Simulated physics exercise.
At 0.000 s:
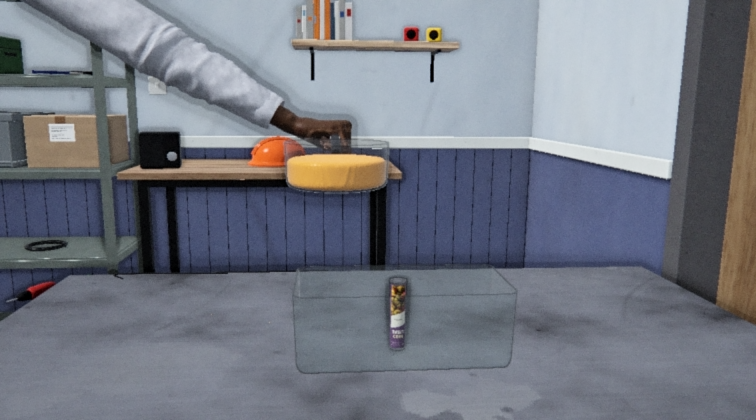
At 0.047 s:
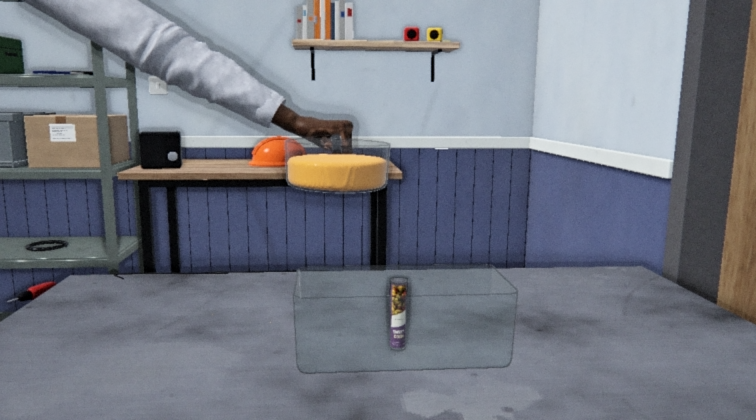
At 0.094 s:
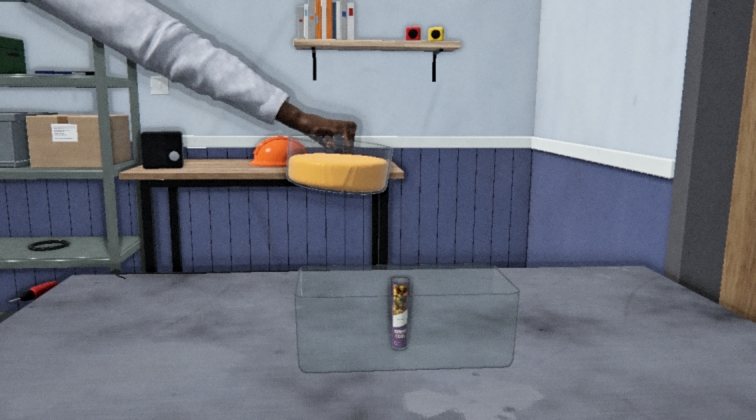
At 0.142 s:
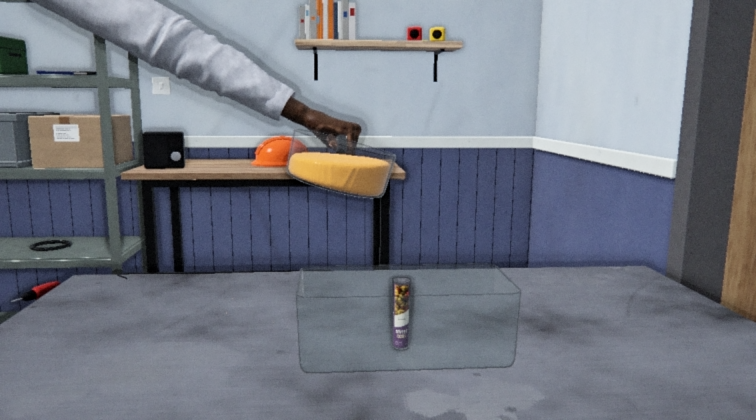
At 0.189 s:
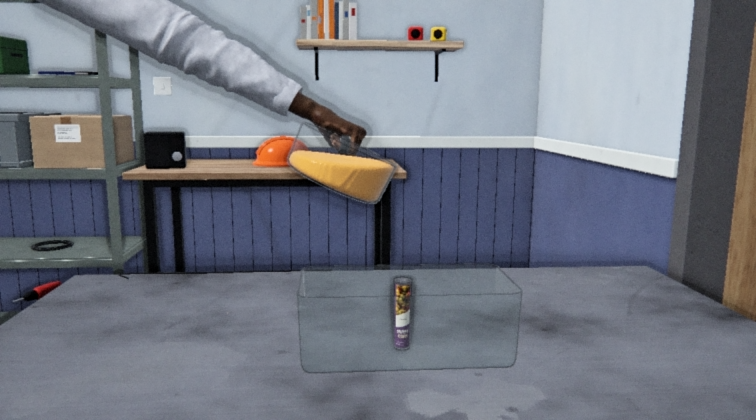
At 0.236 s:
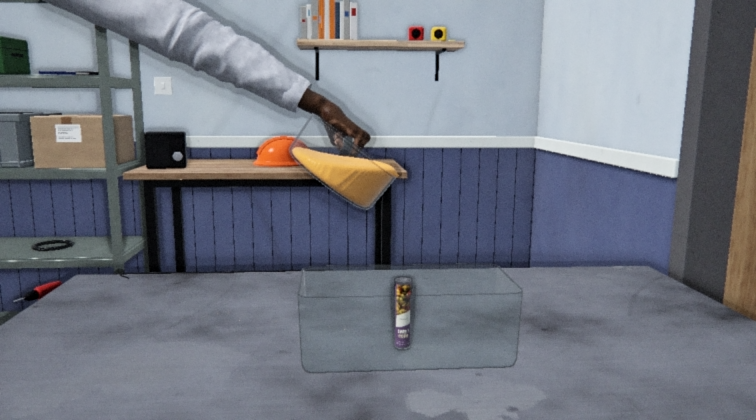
An arm in a pale sleeve held a clear pot of orange juice above a table, then tilted it steadily down to the right, while a small tin stood still in a clear oblong basin below.
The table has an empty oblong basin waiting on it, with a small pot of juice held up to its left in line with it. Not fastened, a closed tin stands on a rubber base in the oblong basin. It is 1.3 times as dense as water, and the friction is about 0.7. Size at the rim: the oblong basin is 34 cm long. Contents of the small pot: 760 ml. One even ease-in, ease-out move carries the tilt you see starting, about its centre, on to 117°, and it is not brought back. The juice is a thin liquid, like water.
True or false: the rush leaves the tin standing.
True.
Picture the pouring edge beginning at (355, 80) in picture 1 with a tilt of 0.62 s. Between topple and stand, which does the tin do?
After that, the tin overturns.
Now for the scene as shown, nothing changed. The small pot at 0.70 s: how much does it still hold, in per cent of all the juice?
Some 1 per cent.
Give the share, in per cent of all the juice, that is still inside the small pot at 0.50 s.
I'd put it near 12 percent.
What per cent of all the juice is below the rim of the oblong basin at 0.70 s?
Roughly 90 percent of it.
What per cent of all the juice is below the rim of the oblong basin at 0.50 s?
Estimate - around 30 in a hundred parts.
After 0.50 s the tilt is 107° and 12 per cent is still to pour; the tin stands where it began.
After 0.70 s the tilt is 117° and 1 per cent is still to pour; the tin stands where it began.
After 0.90 s the tilt is 117° and 0 per cent is still to pour; the tin stands where it began.
After 1.12 s the tilt is 117° and 0 per cent is still to pour; the tin stands where it began.
In the end the tin stands where it began.
